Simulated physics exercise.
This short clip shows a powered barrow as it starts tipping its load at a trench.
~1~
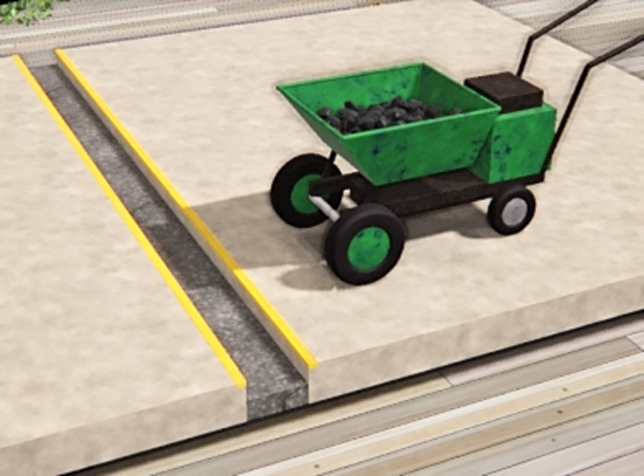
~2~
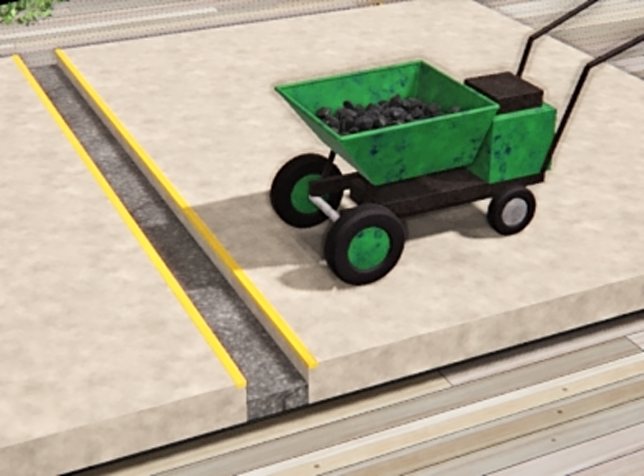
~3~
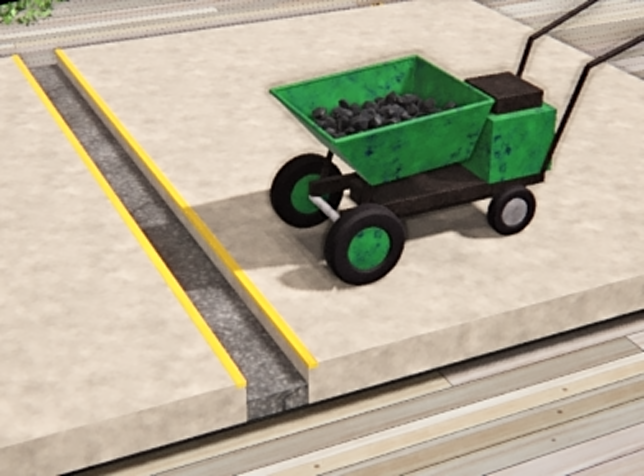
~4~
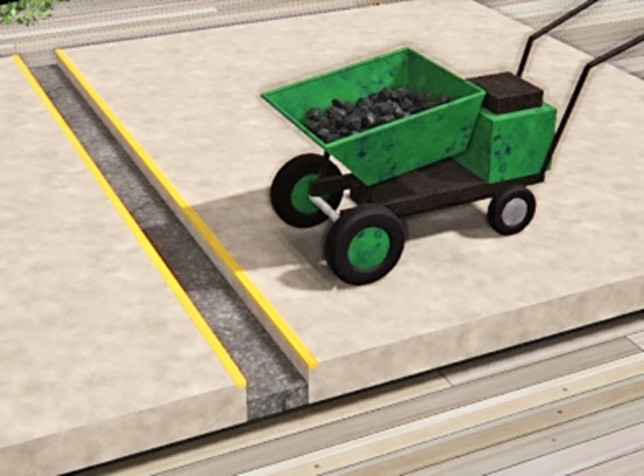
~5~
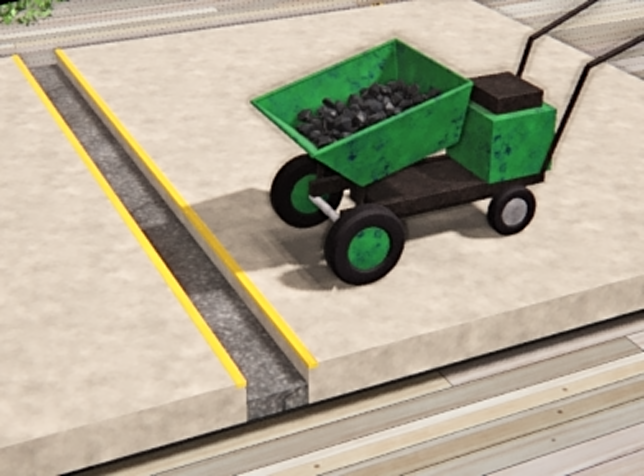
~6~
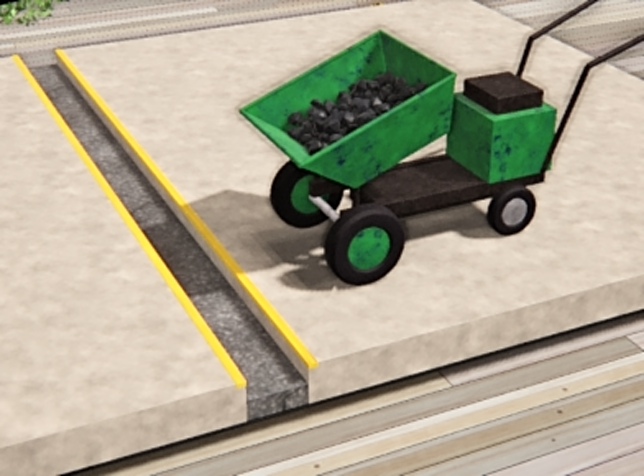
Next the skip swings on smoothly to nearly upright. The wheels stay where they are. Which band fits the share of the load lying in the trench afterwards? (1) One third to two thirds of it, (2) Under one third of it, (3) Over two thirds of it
Over two thirds of it.
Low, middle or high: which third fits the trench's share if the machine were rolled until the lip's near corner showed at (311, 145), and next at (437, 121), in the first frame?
First: Between a third and two thirds; second: Below one third.
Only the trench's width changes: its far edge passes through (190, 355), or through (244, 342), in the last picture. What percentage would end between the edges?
The first try lands around 90 %, the second around 40 %.
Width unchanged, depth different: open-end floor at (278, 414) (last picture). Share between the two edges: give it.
Estimated share: Approx. 90 %.
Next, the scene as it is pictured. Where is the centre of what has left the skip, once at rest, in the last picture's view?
About (204, 285).
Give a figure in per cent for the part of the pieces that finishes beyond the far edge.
It works out to close to 20 per cent.
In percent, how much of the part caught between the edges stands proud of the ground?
Estimate: Around 40 %.
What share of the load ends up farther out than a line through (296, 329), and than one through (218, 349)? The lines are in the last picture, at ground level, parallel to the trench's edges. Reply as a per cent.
100 % and 20 %, in that order.
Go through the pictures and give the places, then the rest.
In the first frame, lip of the skip (342, 139), level; top of the load (384, 125), lumps of coal; first edge of the trench (287, 331); far edge (218, 348), the trench under half as wide as the skip, and shallow for its width.
In the second frame, lip of the skip (340, 140), tipped barely; top of the load (388, 125).
In the third frame, lip of the skip (334, 143), tipped barely; top of the load (396, 124).
In the fourth frame, lip of the skip (325, 148), tipped a little; top of the load (396, 116).
In the fifth frame, lip of the skip (314, 155), tipped a little; top of the load (405, 105).
In the sixth frame, lip of the skip (301, 165), tipped clearly; top of the load (399, 107); first edge of the trench (287, 331); far edge (218, 348).
Just after the last frame, skip tipped steeply; every one in the skip.
A moment on, skip tipped right over; almost all in the skip; about a tenth in or heaped over the trench; just a few beyond it; just a few falling.
Further on, skip tipped right over; about a tenth in the skip; roughly two thirds in or heaped over the trench; roughly a quarter beyond it.
When it is over, skip tipped right over; the larger part in or heaped over the trench; roughly a quarter beyond it.
